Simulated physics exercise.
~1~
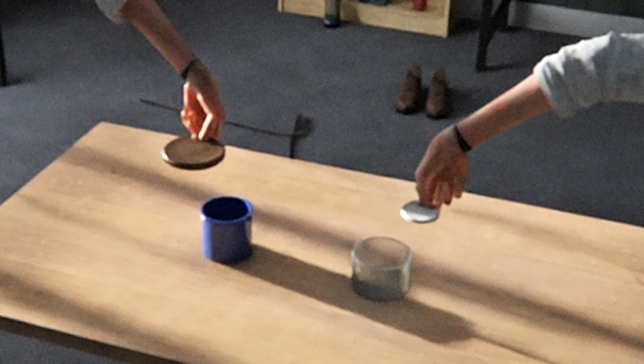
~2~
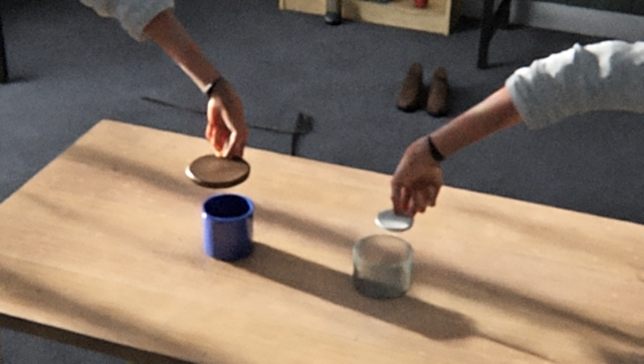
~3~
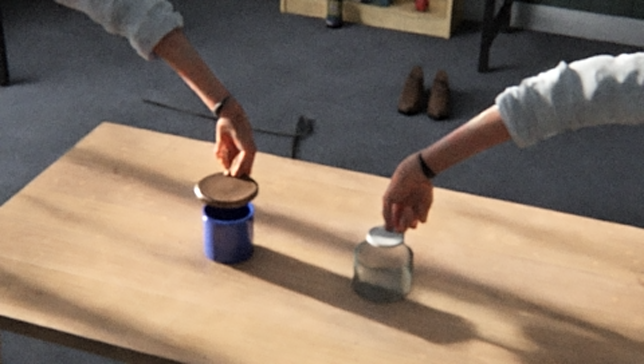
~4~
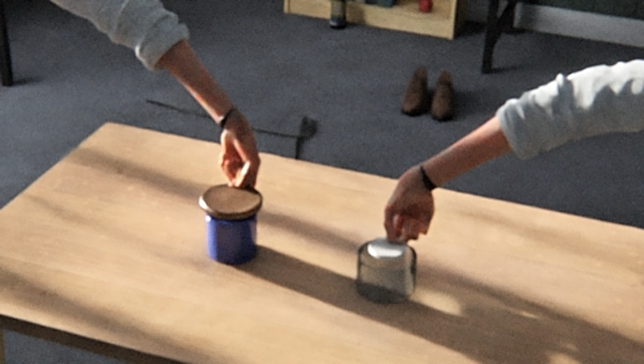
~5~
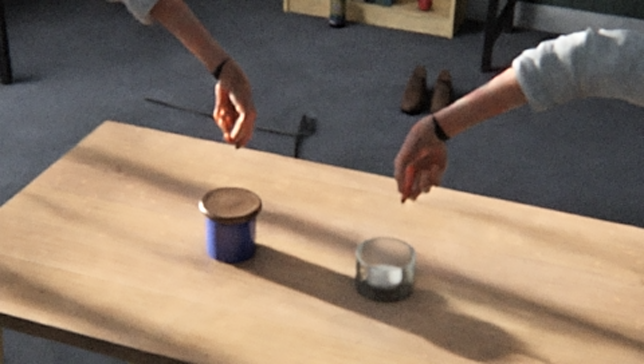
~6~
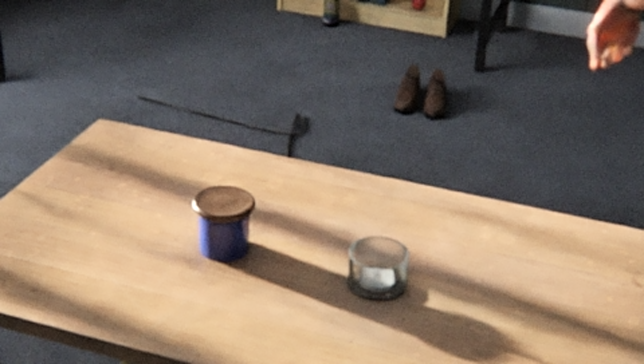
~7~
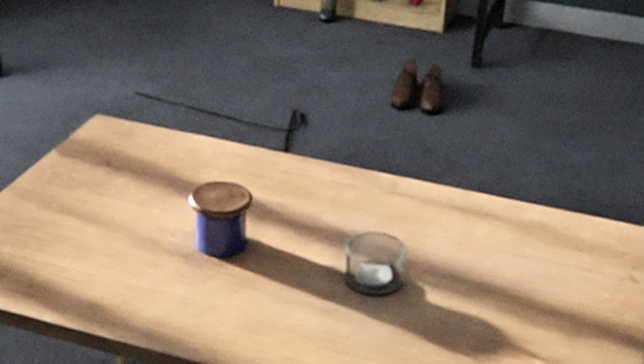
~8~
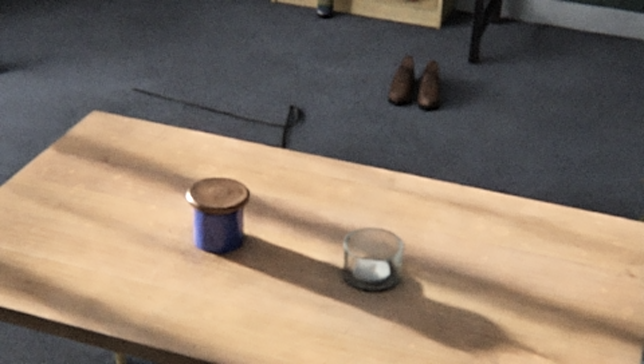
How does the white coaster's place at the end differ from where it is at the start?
At the start the white coaster is held by a hand in the air, above and slightly to the right of the clear glass. At the end it lies down inside the glass, below the rim, with no hand on it.
